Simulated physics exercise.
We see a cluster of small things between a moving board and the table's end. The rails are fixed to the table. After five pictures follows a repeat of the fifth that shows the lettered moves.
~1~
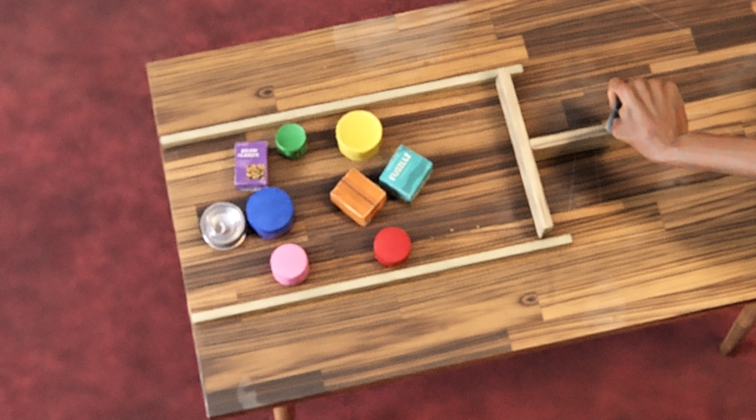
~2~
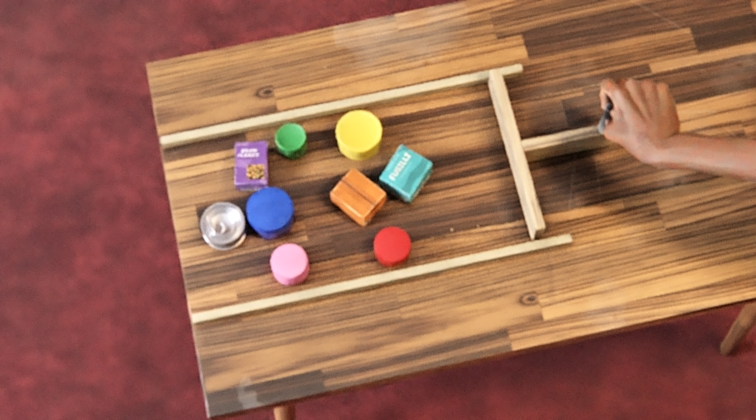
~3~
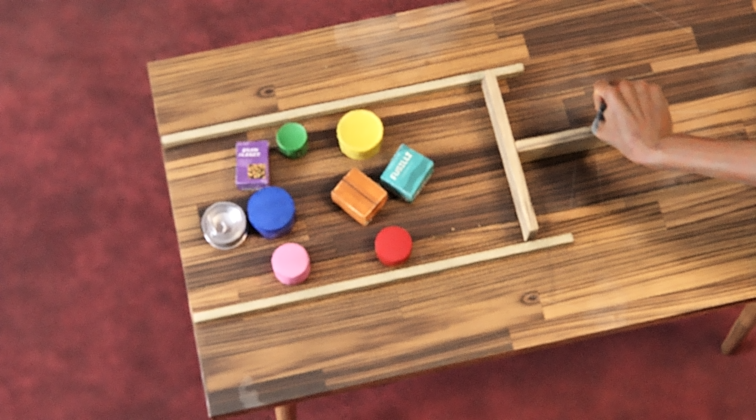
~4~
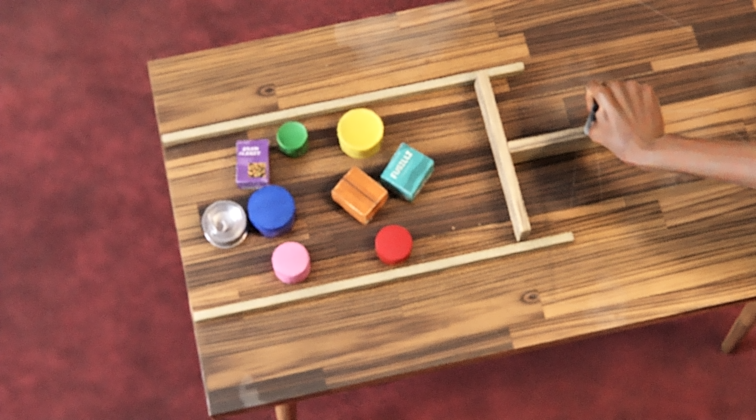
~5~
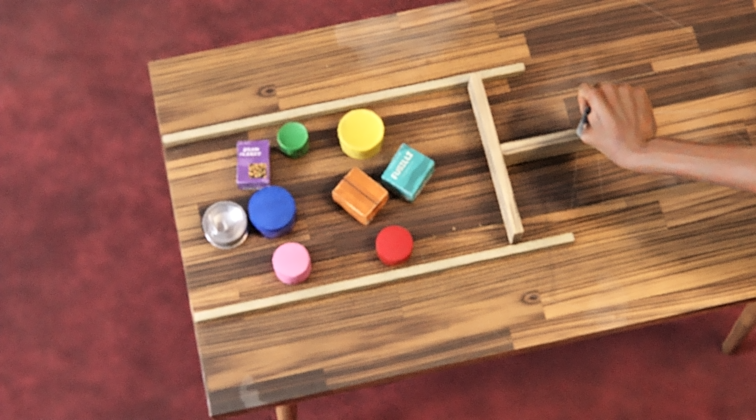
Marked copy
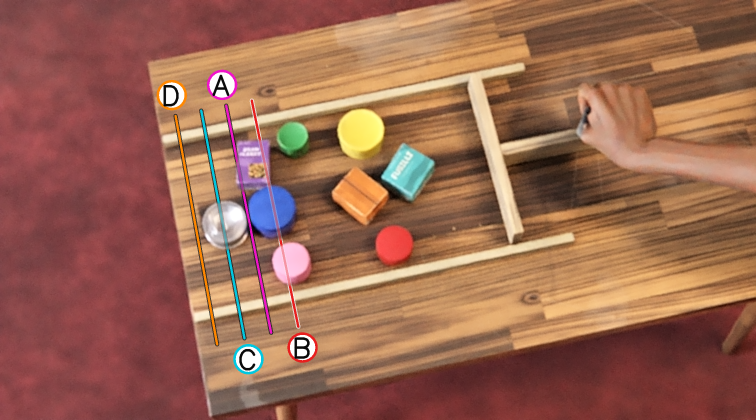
In this clip, a hand gripping a handle slides a wooden board slowly leftward between two wooden strips on a table, toward a cluster of small colourful pots, tins and boxes, which stay still and untouched.
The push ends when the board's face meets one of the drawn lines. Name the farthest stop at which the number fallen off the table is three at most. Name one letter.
The farthest such stop is A.
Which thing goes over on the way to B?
The grey tin.
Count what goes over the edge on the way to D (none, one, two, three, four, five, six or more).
Six or more.
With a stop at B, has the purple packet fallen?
No.
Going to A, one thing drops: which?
The grey tin goes over.
On the marked copy, A at (248, 215); B at (274, 210); C at (222, 221); D at (196, 226).
Taking A. A third of the way, board (408, 169); orange box (348, 204); turquoise packet (373, 175).
Two thirds of the way, board (320, 187); grey tin (213, 227); purple packet (232, 168).
When it is over, board (249, 202); grey tin over the edge; purple packet (169, 184); one fallen.
As for the rest, B is within the limit but short; C drops five; D drops nine.
